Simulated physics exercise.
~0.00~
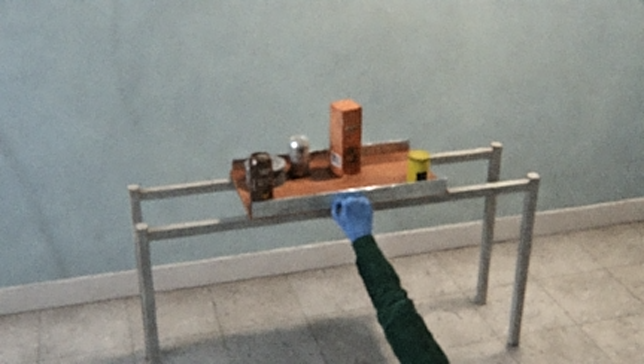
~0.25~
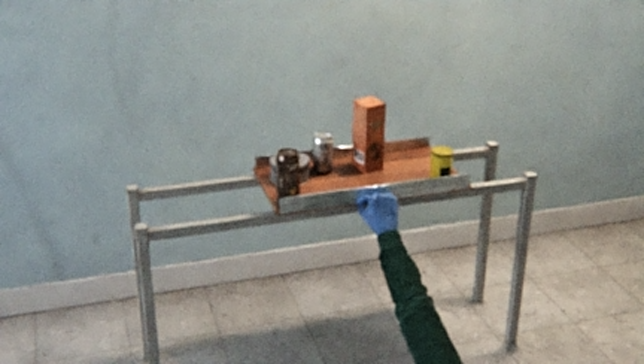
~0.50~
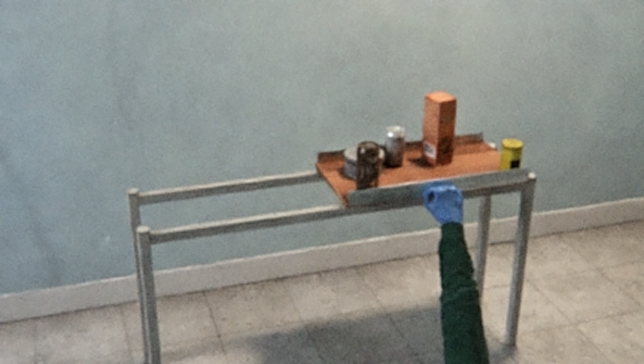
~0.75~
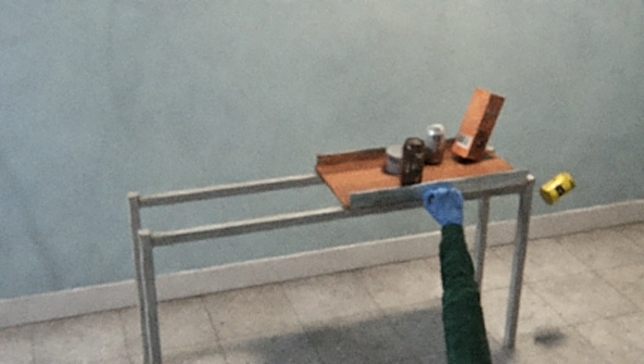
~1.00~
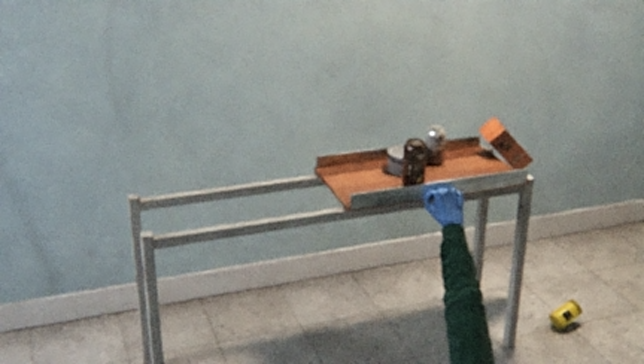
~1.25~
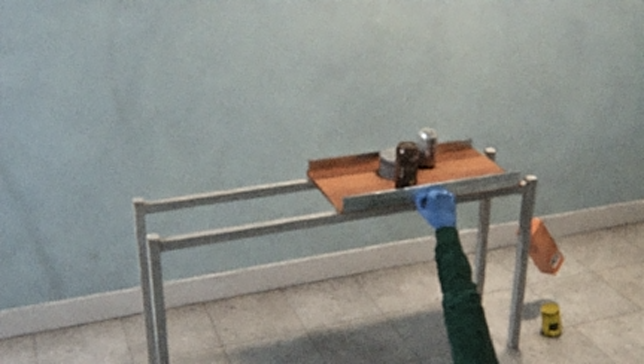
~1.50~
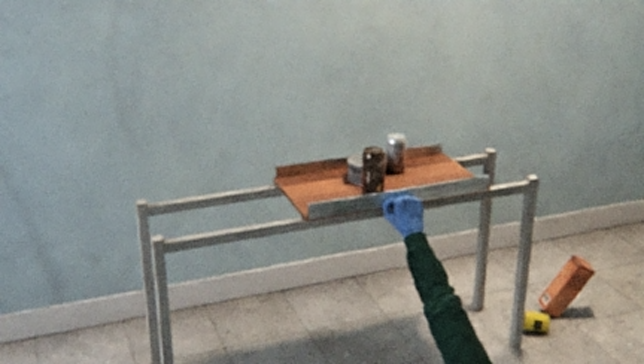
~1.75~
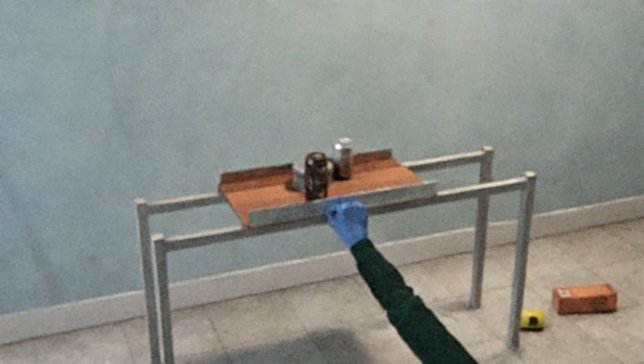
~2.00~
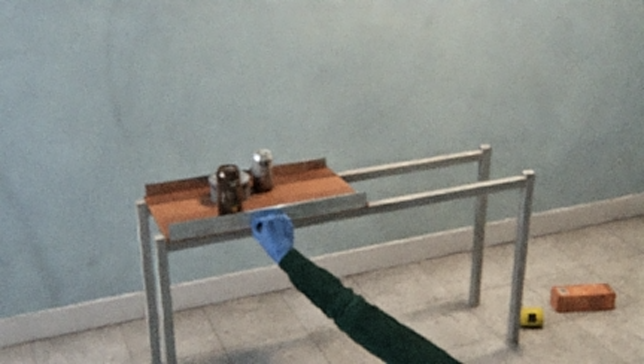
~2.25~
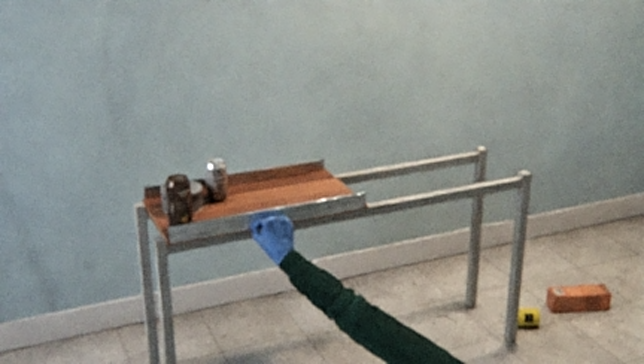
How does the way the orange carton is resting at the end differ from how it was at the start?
At the start the orange carton stands upright on the tray, but by the end it is lying on its side on the floor.
